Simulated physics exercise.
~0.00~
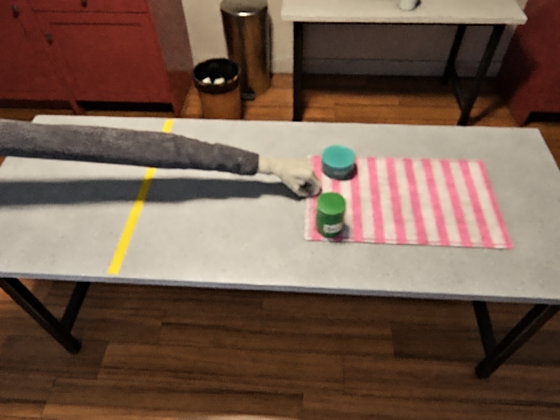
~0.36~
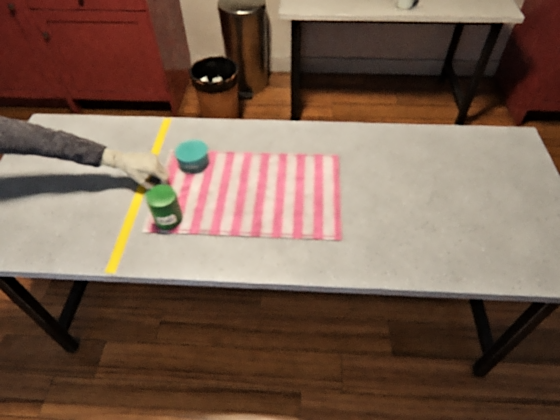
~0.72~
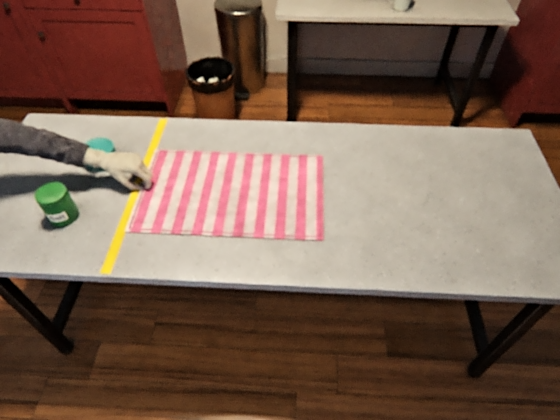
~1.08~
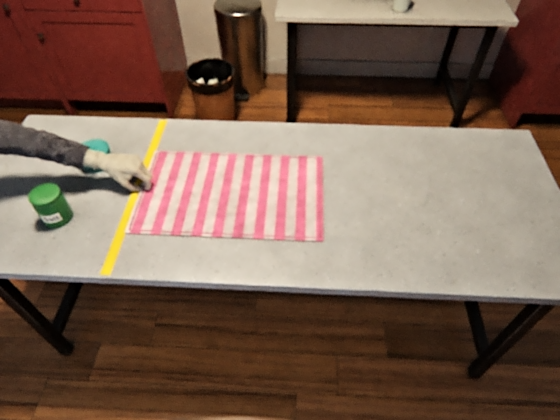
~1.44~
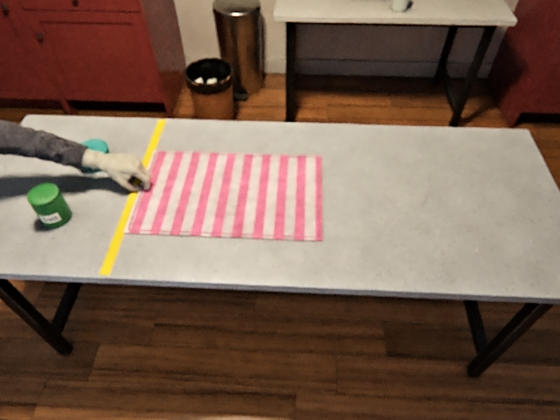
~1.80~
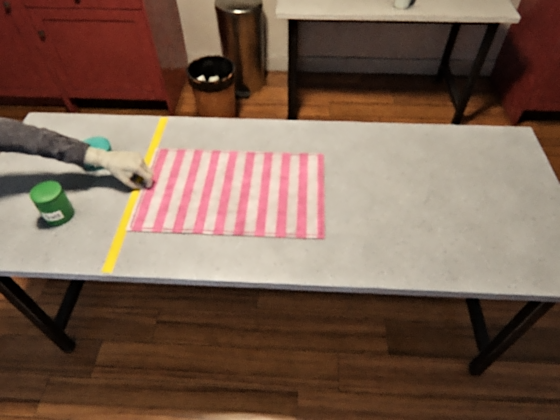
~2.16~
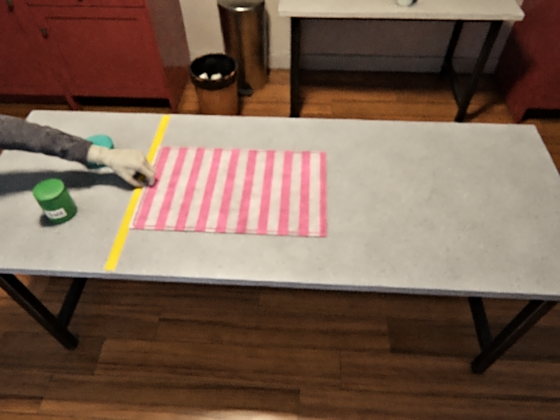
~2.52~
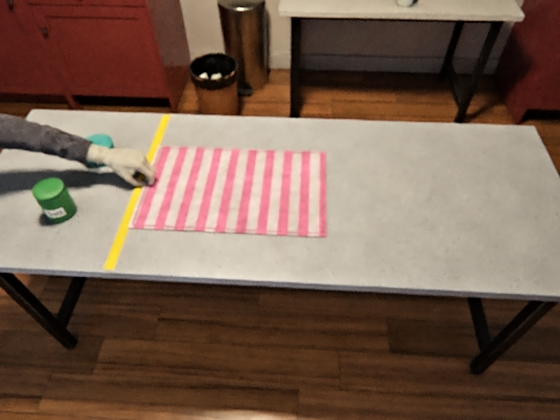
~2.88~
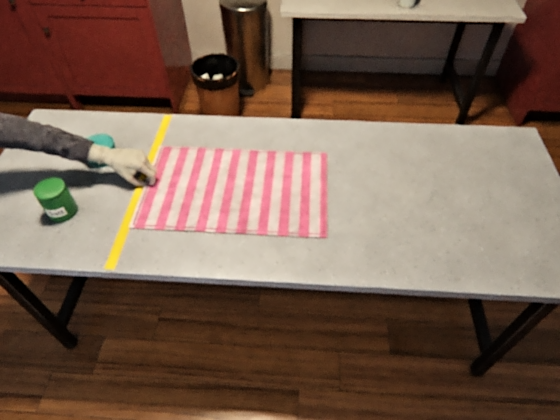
On a grey table, a gloved hand pulling a striped pink cloth to yellow tape, both containers sliding off its leading edge.
